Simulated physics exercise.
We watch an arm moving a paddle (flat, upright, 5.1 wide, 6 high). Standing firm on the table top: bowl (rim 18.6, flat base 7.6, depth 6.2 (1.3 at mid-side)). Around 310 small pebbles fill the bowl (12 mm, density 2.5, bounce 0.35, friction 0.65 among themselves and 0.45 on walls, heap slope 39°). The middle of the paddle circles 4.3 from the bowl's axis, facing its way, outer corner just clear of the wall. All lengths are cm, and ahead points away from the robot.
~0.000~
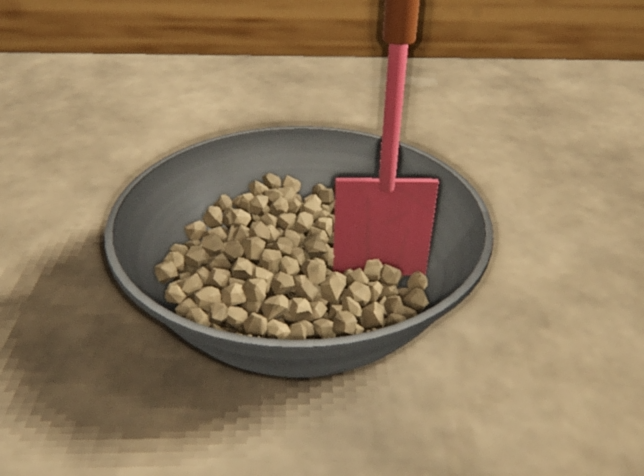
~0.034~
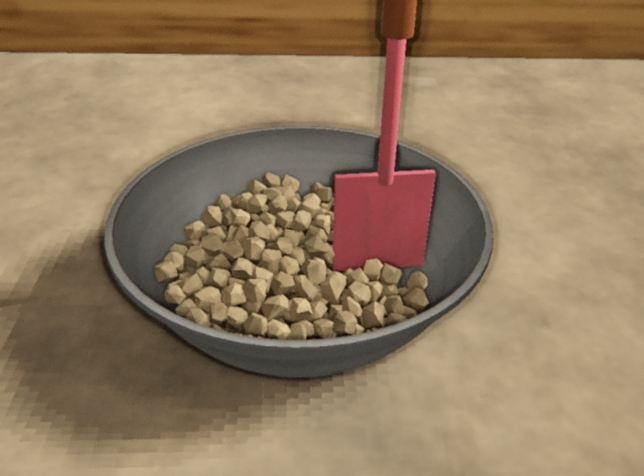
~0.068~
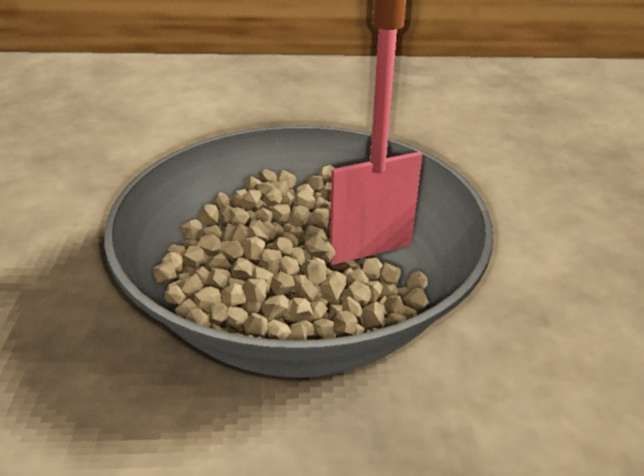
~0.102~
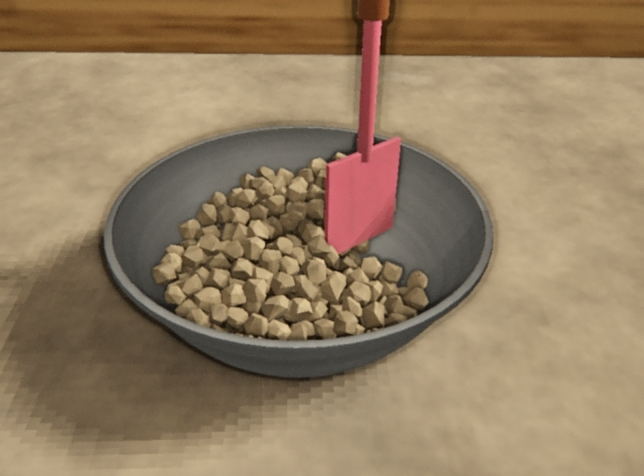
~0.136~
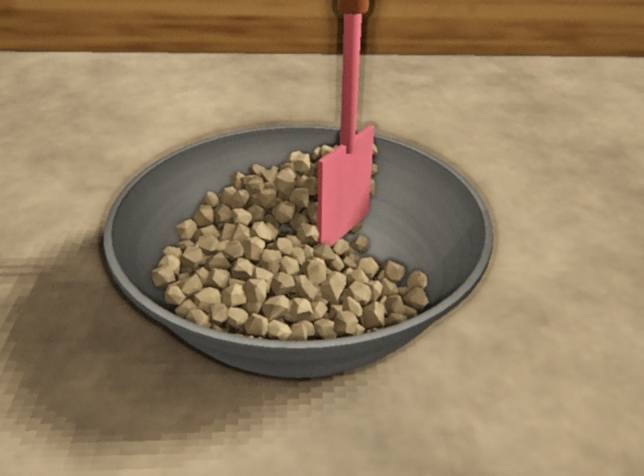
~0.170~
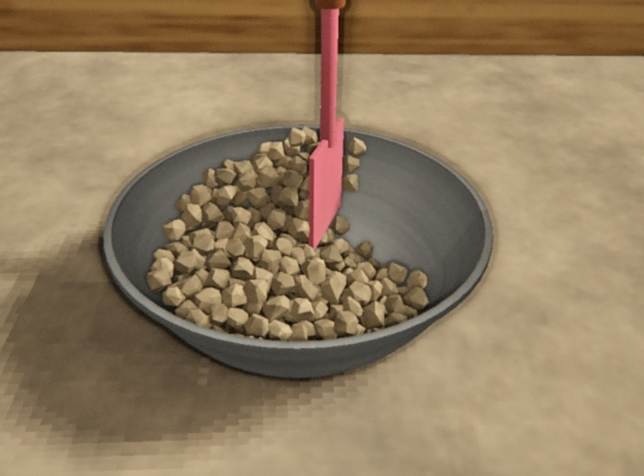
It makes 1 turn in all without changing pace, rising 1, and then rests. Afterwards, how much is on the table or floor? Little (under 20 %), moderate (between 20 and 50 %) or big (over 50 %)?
Share on the table or floor: Little (under 20 %).
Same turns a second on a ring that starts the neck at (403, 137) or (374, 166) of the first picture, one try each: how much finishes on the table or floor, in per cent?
Some 10 and 15 per cent.
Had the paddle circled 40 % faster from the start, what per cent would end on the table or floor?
Then about 20 per cent.
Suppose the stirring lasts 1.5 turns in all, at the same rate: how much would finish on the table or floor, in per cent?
It would be near 20 per cent.
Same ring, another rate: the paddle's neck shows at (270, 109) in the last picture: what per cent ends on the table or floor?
Some 25 per cent.
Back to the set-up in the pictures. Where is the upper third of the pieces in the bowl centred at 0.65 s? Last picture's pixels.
At about (398, 266).
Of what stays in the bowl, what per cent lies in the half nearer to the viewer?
About 35 per cent.
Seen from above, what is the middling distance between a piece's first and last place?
About 7 cm.
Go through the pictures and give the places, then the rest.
The first picture shows paddle neck at (389, 153), 0° round; upper third of the load around (283, 252), from x 165 to 415, top at y 185; 314 in the bowl.
The second picture shows paddle neck at (388, 147), 7° round; upper third of the load around (283, 248), from x 165 to 415, top at y 185.
The third picture shows paddle neck at (380, 135), 22° round; upper third of the load around (283, 233), from x 165 to 415, top at y 175.
The fourth picture shows paddle neck at (366, 125), 38° round; upper third of the load around (281, 220), from x 165 to 415, top at y 165.
The fifth picture shows paddle neck at (349, 117), 54° round; upper third of the load around (279, 217), from x 165 to 415, top at y 150.
The sixth picture shows paddle neck at (328, 111), 70° round; upper third of the load around (263, 213), from x 160 to 415, top at y 140; 314 in the bowl.
By 0.41 s, 182° round, highest piece 8 above the table; 303 in the bowl, 2 on the table or floor, 9 in flight or on the tool.
By 0.65 s, 295° round, highest piece 8 above the table; 282 in the bowl, 24 on the table or floor, 8 in flight or on the tool.
By 0.97 s, 0° round, highest piece 7 above the table; 269 in the bowl, 45 on the table or floor.
By 1.67 s, 0° round, highest piece 7 above the table; 269 in the bowl, 45 on the table or floor.
Final count, 269 in the bowl, 45 on the table or floor. That is 14 % on the table or floor.
